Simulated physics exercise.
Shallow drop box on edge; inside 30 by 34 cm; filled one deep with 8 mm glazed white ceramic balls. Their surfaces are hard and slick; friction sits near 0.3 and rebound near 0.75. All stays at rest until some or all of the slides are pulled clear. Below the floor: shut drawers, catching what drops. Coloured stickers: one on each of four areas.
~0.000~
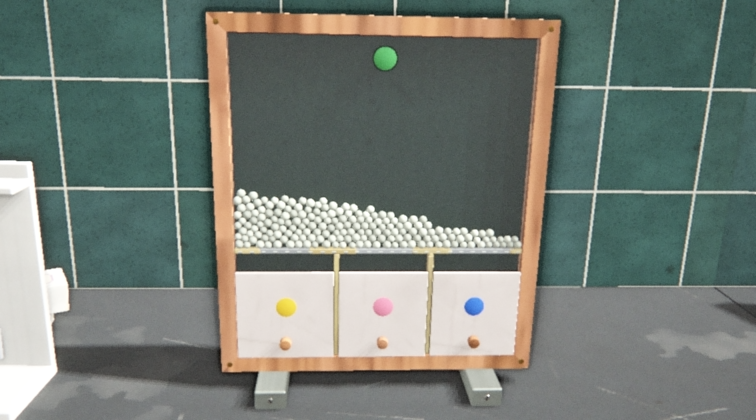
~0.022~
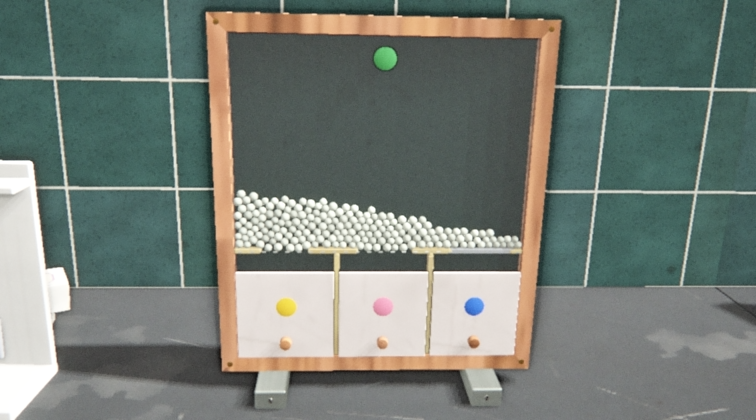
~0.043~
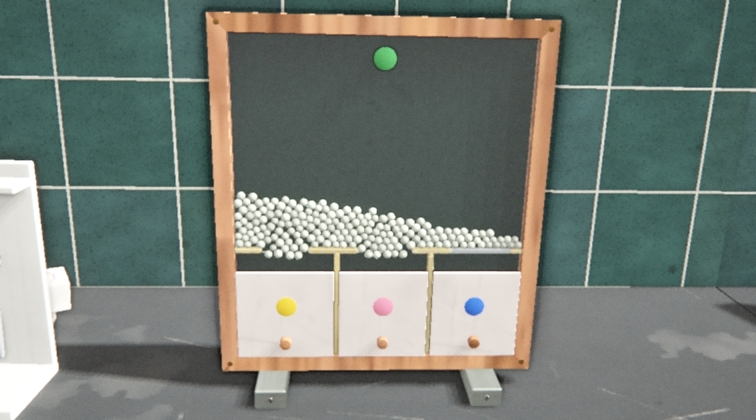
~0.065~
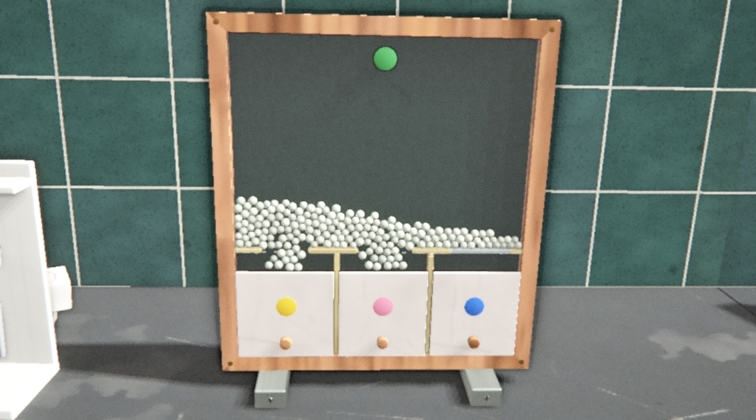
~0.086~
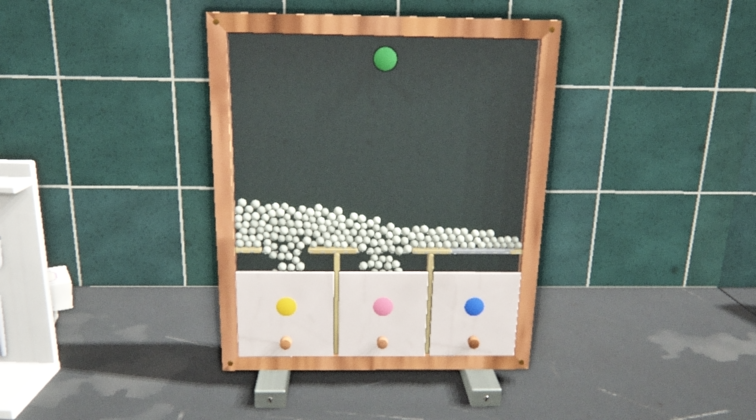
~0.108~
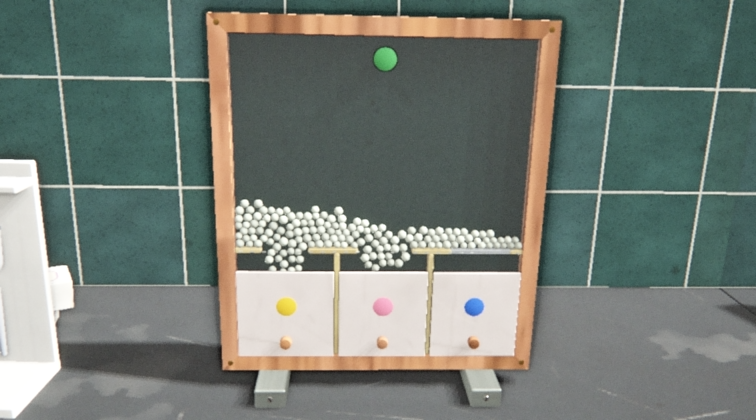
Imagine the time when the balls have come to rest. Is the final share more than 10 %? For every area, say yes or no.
Pink drawer: Yes. Blue drawer: No. Green store: Yes. Yellow drawer: Yes.
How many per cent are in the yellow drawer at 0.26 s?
I'd guess near 30 in a hundred.
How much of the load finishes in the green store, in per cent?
Estimated share there: Roughly 15 per cent.
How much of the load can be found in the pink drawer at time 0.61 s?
35 %.
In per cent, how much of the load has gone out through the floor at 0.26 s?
Fraction out below at that moment: Near 65 per cent.
After 0.26 s, 65 % are out; pink 30 %, green 35 %, yellow 30 %.
After 0.61 s, 80 % are out; pink 35 %, green 20 %, yellow 45 %.
After 1.31 s, 85 % are out; pink 40 %, green 15 %, yellow 45 %.
All still by 1.5 s, 85 % are out; pink 40 %, blue 0 %, green 15 %, yellow 45 %.
